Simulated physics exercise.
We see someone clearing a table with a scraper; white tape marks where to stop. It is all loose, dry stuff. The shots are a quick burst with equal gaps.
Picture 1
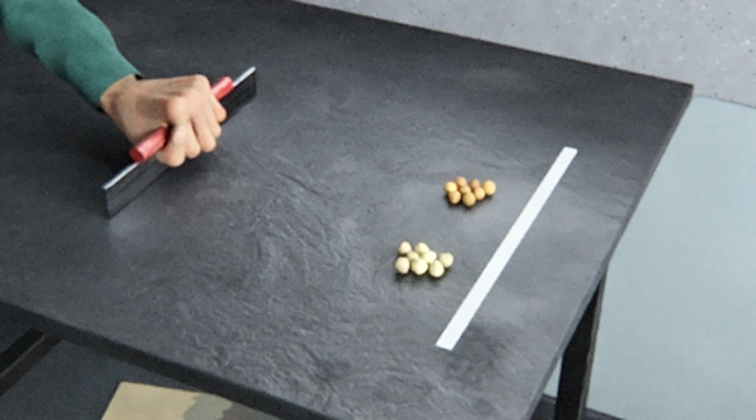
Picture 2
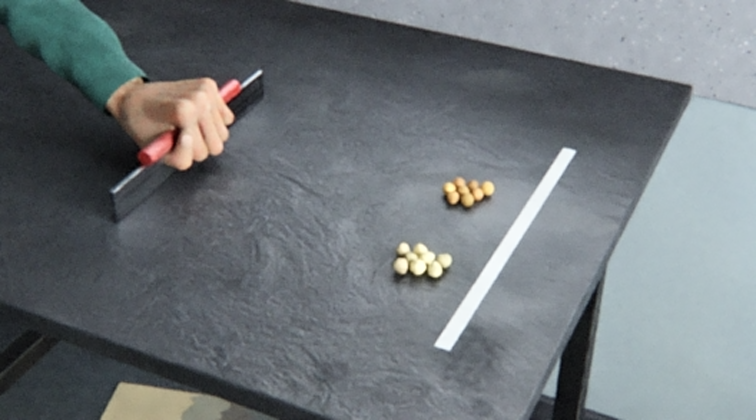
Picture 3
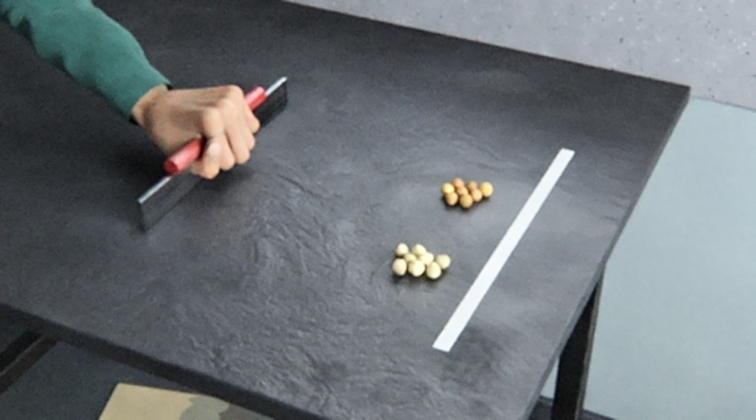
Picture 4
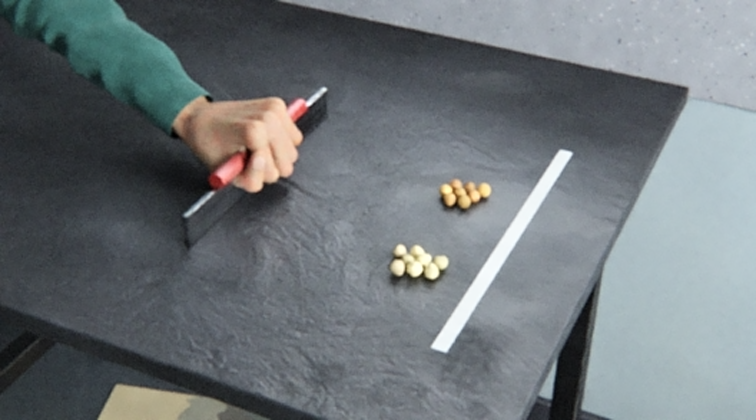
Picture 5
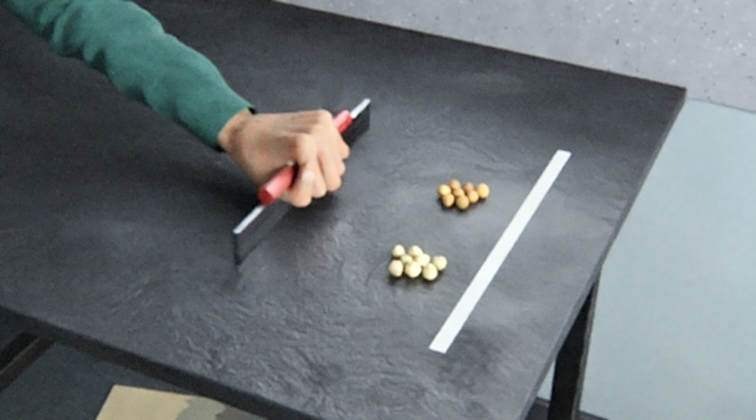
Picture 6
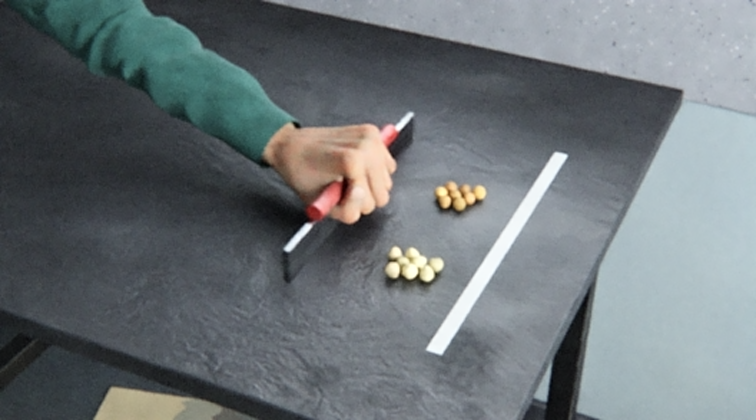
On a dark tabletop, a green-sleeved hand sliding a red-handled scraper rightward toward two small clusters of round pieces near white tape.
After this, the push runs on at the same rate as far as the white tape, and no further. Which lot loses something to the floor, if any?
Front lot: It tumbles over the end, in part at least. Back lot: It tumbles over the end, in part at least.
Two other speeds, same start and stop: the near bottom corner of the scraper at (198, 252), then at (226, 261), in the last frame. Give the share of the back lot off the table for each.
In turn 100 and 100 in a hundred.
Then, 0.10 s past the last view, scraper still moving, near (445, 199); front lot all on the table, its front near (445, 277); back lot all on the table, its front near (509, 194).
Then, 0.22 s past the last view, scraper stopped at the white tape; front lot all on the table, its front near (581, 309); back lot all on the table, its front near (645, 202).
Then, 0.50 s past the last view, scraper stopped at the white tape; front lot all over the edge; back lot all over the edge.
Finally, scraper stopped at the white tape; front lot all over the edge; back lot all over the edge.
